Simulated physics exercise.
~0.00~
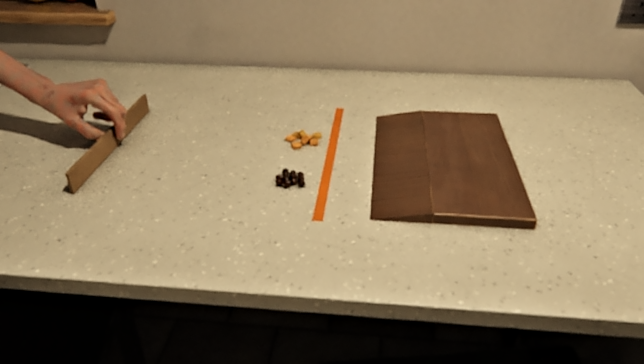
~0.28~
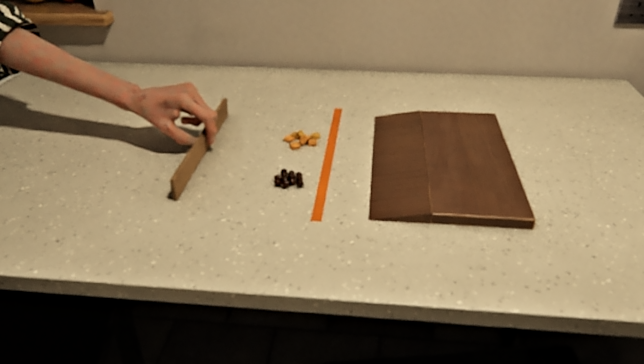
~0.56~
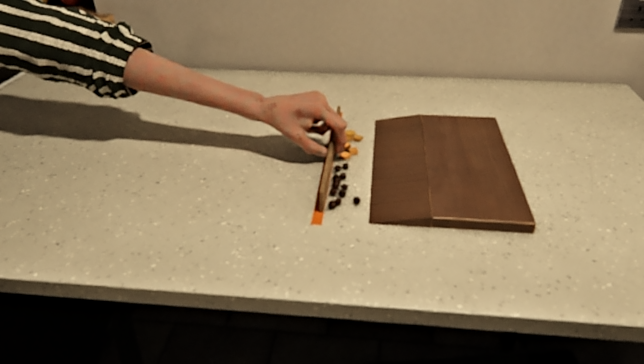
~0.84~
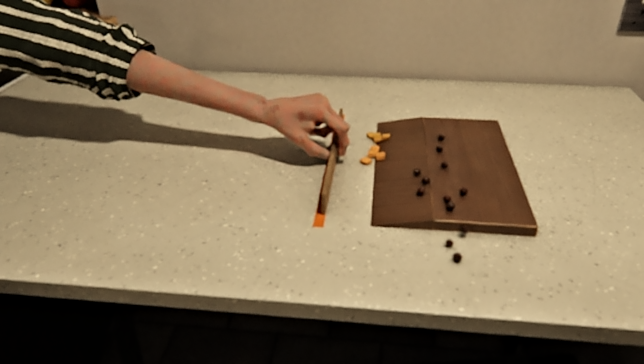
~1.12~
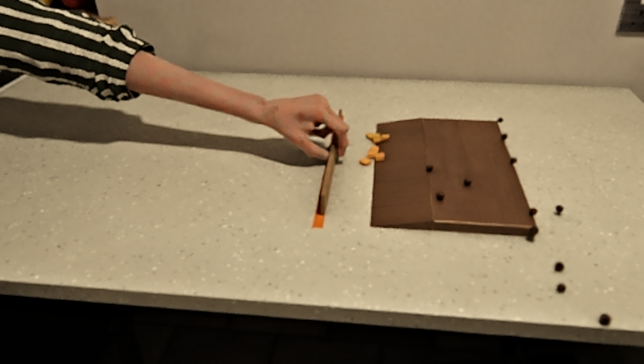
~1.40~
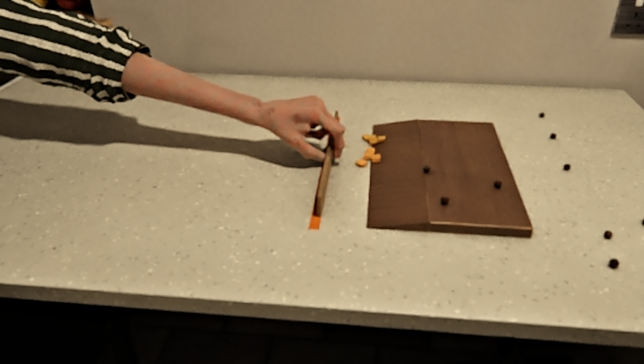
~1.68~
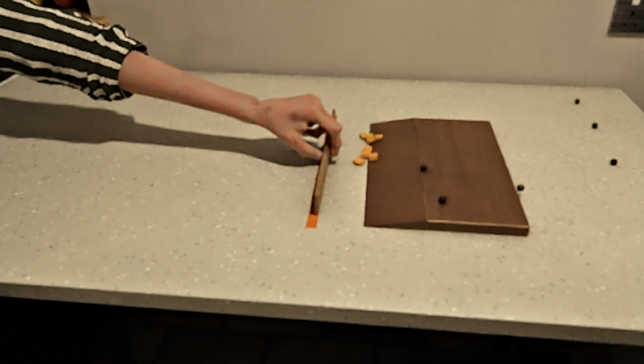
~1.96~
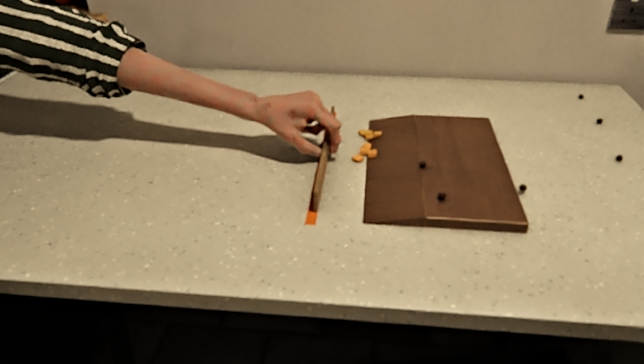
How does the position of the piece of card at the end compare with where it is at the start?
At the start the card stands at the far left of the counter, well away from the loose pieces. At the end it stands farther right, at the orange tape just short of the brown ramp.
